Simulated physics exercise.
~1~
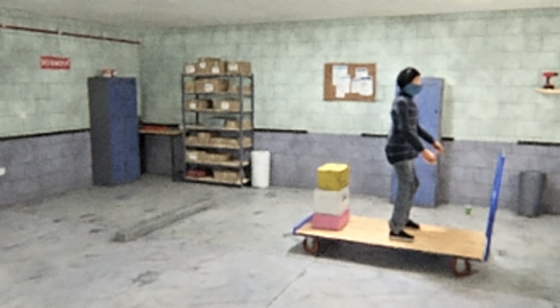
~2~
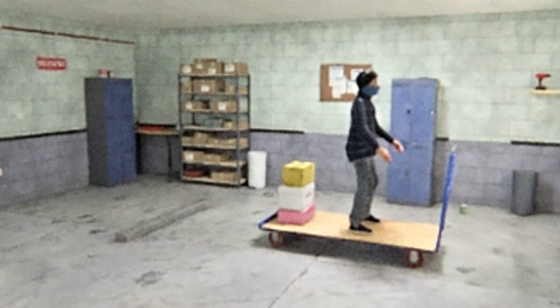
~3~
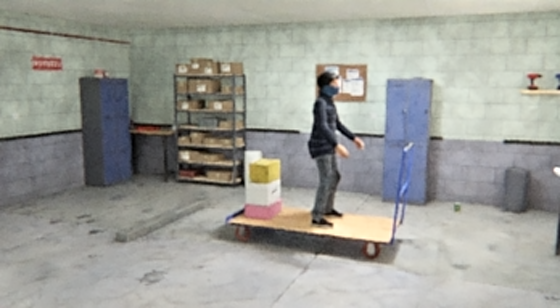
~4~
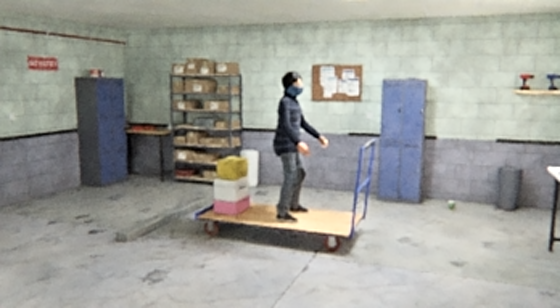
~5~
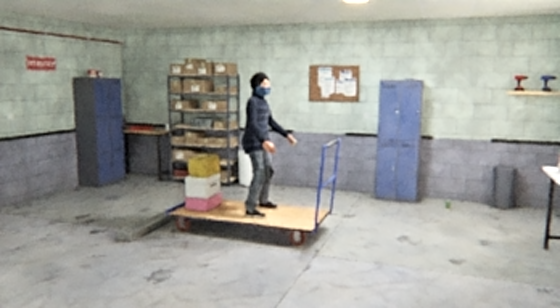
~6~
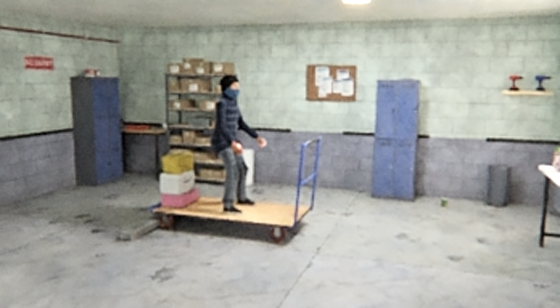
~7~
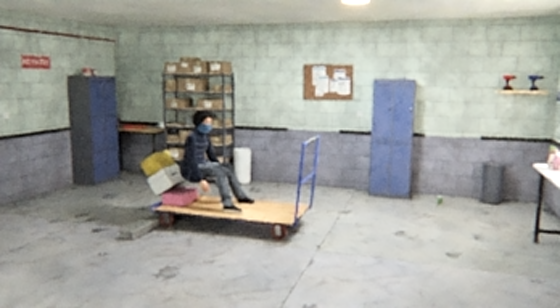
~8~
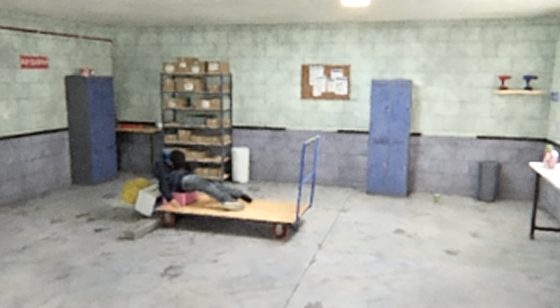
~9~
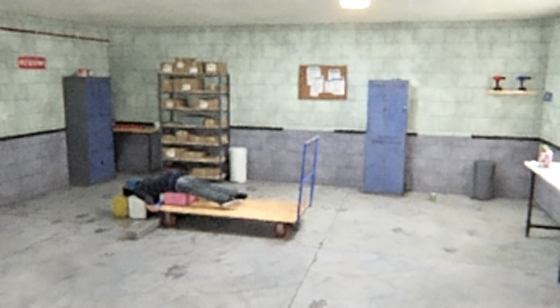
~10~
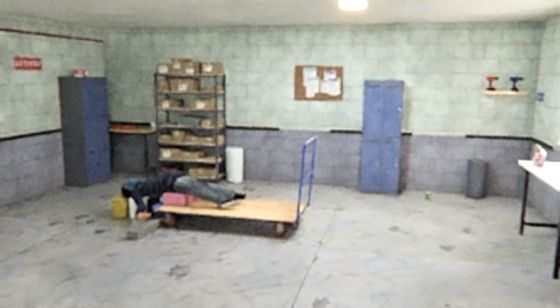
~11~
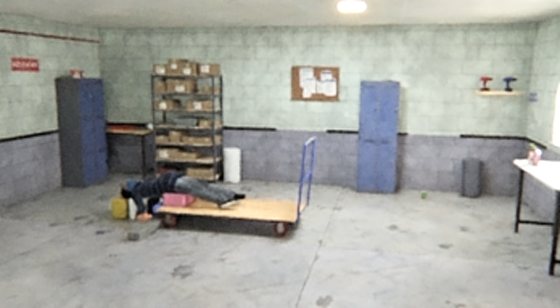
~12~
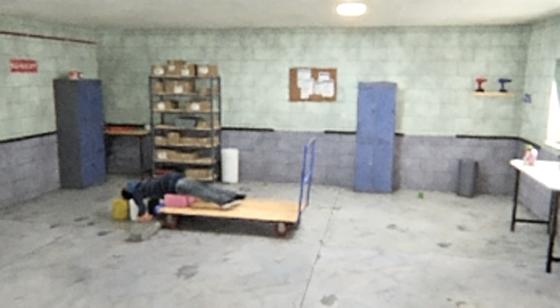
A flat trolley rolls leftward across a concrete workshop floor, carrying a standing figure in dark clothes and a stack made up of a yellow parcel, a white toolbox and a pink tote. It reaches a low kerb near the shelving and stops short. The figure drops backward into a sitting position against the stack, while the parcel and toolbox tip over the front edge. They land on the floor as the figure topples flat across the tote. At the end, the pink tote and the figure's hips remain on the deck, with head and arms hanging past the front.
